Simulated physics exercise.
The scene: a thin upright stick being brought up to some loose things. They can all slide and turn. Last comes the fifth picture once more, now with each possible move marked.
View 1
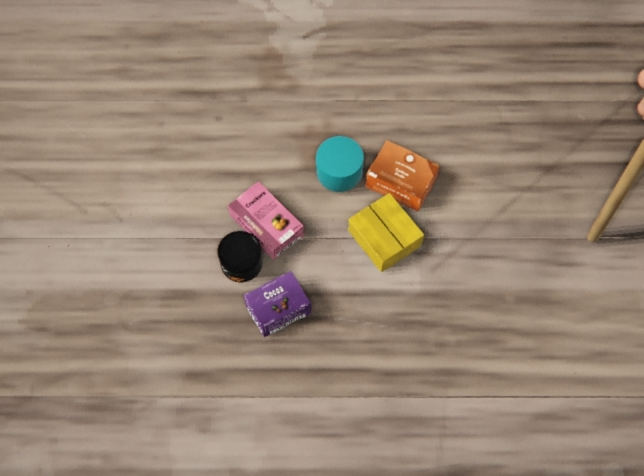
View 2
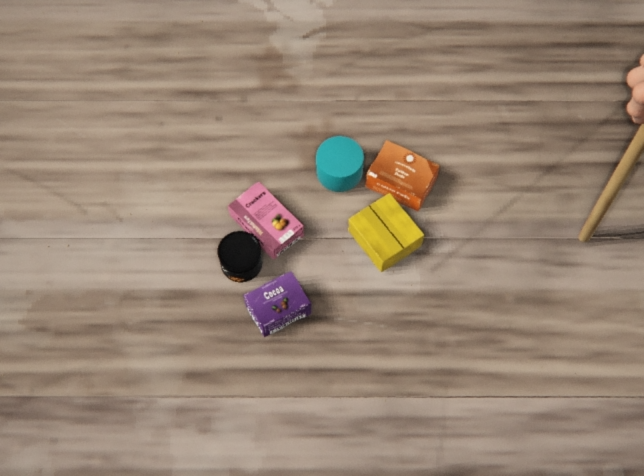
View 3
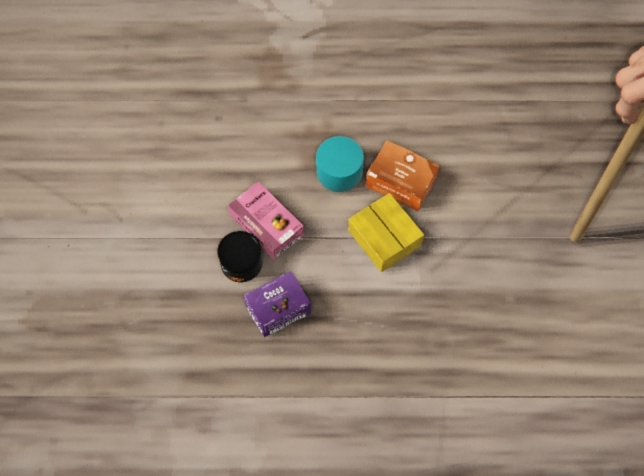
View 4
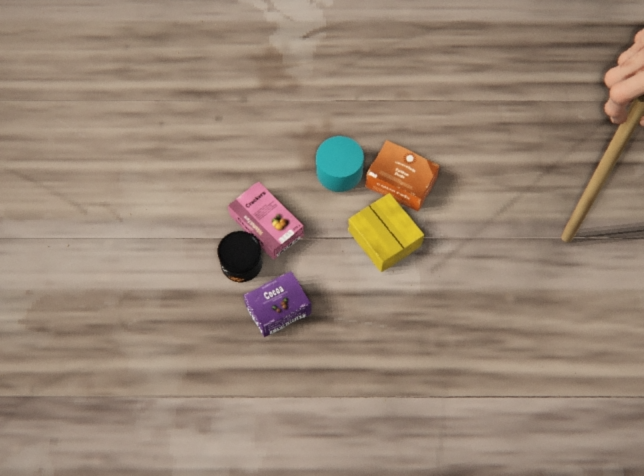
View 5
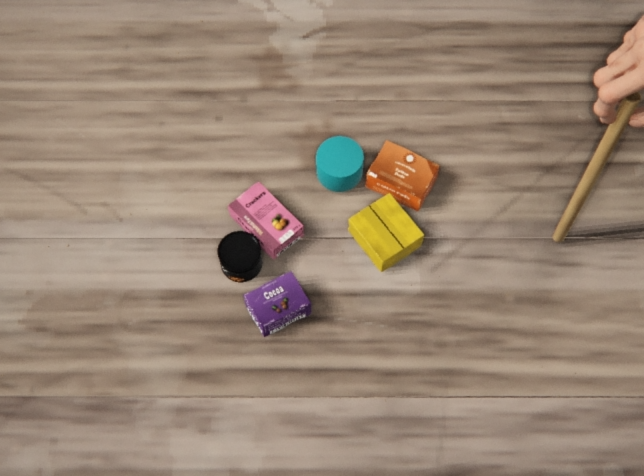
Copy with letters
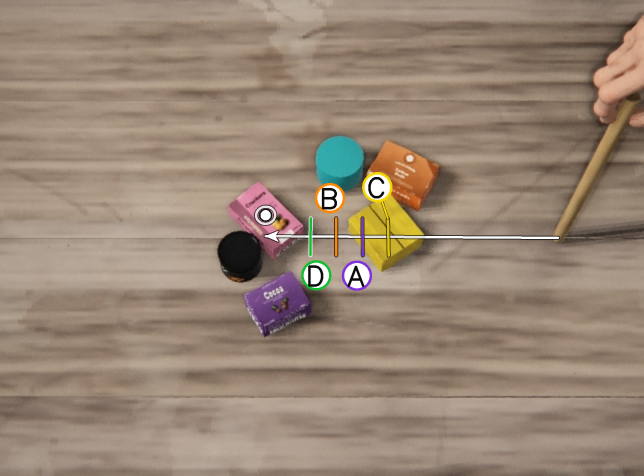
A thin wooden stick, held by a hand, slid slowly in from the right a short way toward a loose cluster of small boxes and round tubs, which all stayed still and untouched.
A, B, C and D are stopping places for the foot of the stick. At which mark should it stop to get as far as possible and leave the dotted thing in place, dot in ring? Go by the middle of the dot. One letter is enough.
All is well up to A.
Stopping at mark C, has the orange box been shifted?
No.
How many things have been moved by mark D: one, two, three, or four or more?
Three.
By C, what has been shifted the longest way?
The yellow box.
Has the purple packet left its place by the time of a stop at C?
No.
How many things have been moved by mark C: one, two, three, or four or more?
In all, one.
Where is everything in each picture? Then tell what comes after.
Yellow box (386, 233); purple packet (278, 304); turquoise pot (340, 164), in the first frame.
Turquoise pot (340, 164); pink packet (266, 221), in the second frame.
Orange box (403, 176); black tub (240, 257), in the third frame.
Yellow box (386, 233); purple packet (278, 304), in the fourth frame.
Turquoise pot (340, 164); pink packet (266, 221); orange box (403, 176), in the fifth frame.
On the marked copy, A at (363, 237); B at (336, 237); C at (388, 237); D at (311, 236); the arrow from (558, 238) to (265, 236); the white dot at (265, 215).
Taking A. A third of the way, foot of the stick (486, 239).
Two thirds of the way, foot of the stick (416, 238); yellow box (381, 234).
When it is over, foot of the stick (363, 238); yellow box (329, 233); the dot is still in its ring.
As for the rest, B shifts the dotted thing to (249, 219); C keeps the dot in but is short; D shifts the dotted thing to (230, 213).
